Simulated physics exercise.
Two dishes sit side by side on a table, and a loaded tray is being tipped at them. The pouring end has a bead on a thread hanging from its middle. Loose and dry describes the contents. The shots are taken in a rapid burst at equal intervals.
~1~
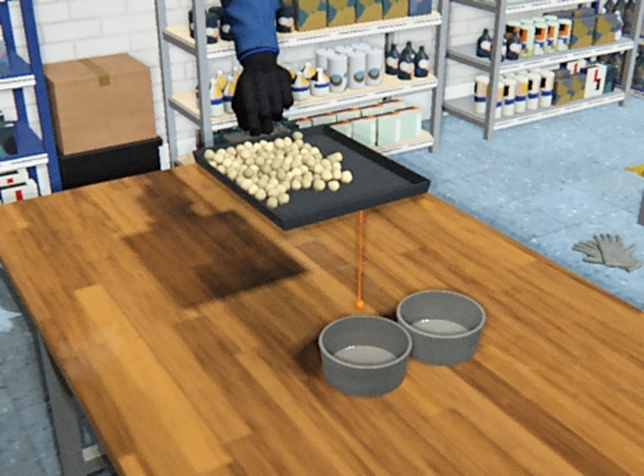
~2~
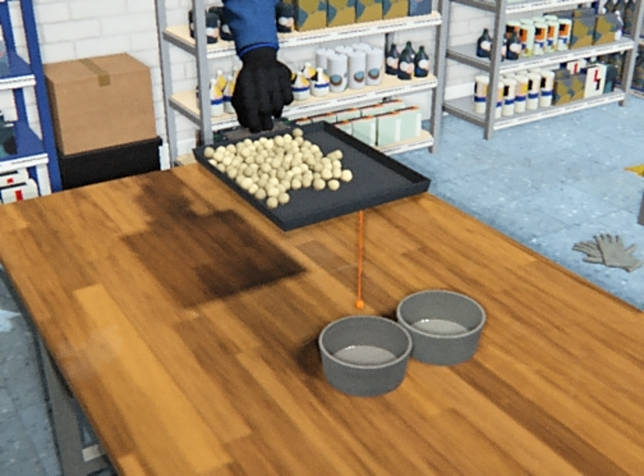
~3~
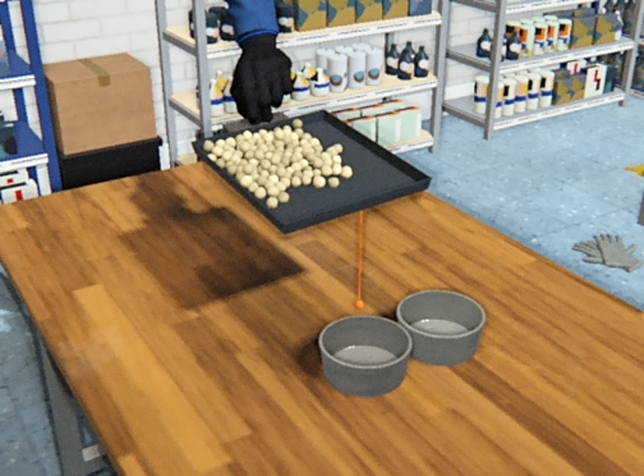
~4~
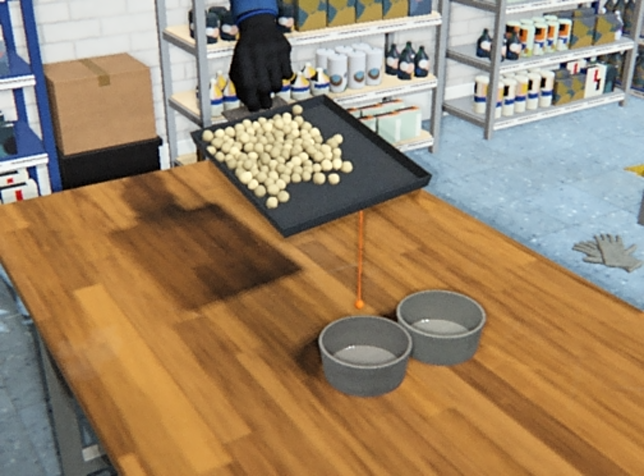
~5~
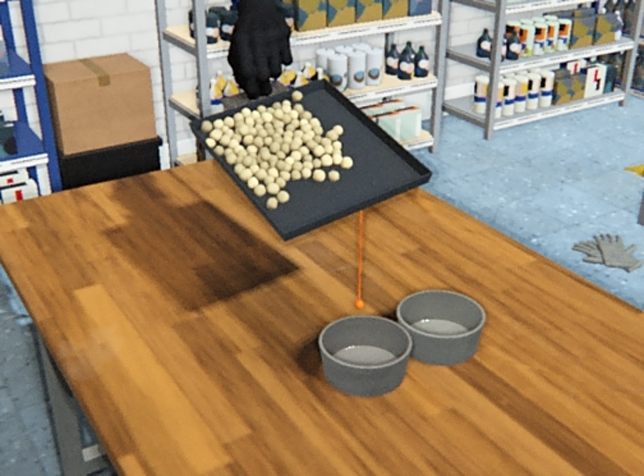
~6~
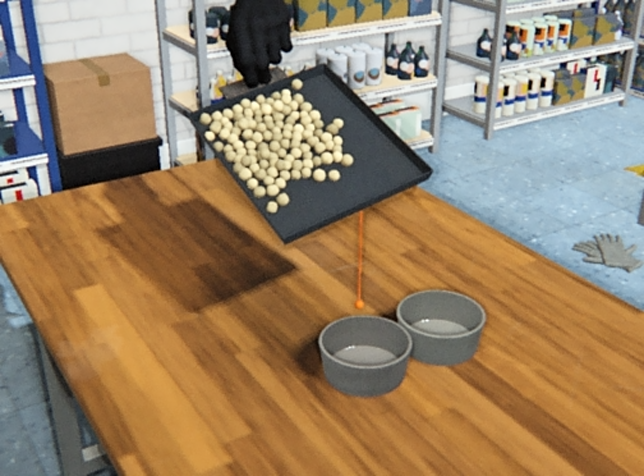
On a wooden table, a black-gloved hand steadily tilts a dark tray of nuts.
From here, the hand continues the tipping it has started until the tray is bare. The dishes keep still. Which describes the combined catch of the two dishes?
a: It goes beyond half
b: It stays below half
(b) It stays below half.
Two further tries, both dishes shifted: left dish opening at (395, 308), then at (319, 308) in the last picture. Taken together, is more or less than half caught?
At place one the minor share; at place two the minor share.
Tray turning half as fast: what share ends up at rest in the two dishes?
It would be close to 20 per cent.
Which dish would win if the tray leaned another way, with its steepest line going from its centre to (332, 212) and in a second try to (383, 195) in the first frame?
1: The dish to the left. 2: The dish to the right.
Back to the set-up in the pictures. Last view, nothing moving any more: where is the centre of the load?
Last view, resting centre - approx. (296, 380).
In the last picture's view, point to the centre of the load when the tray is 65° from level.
Close to (295, 184).
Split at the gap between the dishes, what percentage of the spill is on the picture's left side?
Roughly 100 in a hundred.
Soon, tray tipped steeply; nearly all on the tray; a stray few outside both; a small part in the air.
A while on, tray tipped past a quarter turn; most on the tray; a stray few in the left dish; a small part outside both; a stray few in the air.
Towards the end, tray tipped past a quarter turn; about a quarter in the left dish; most outside both; a stray few in the air.
Finally, tray tipped past a quarter turn; about a quarter in the left dish; none in the right dish; most outside both.
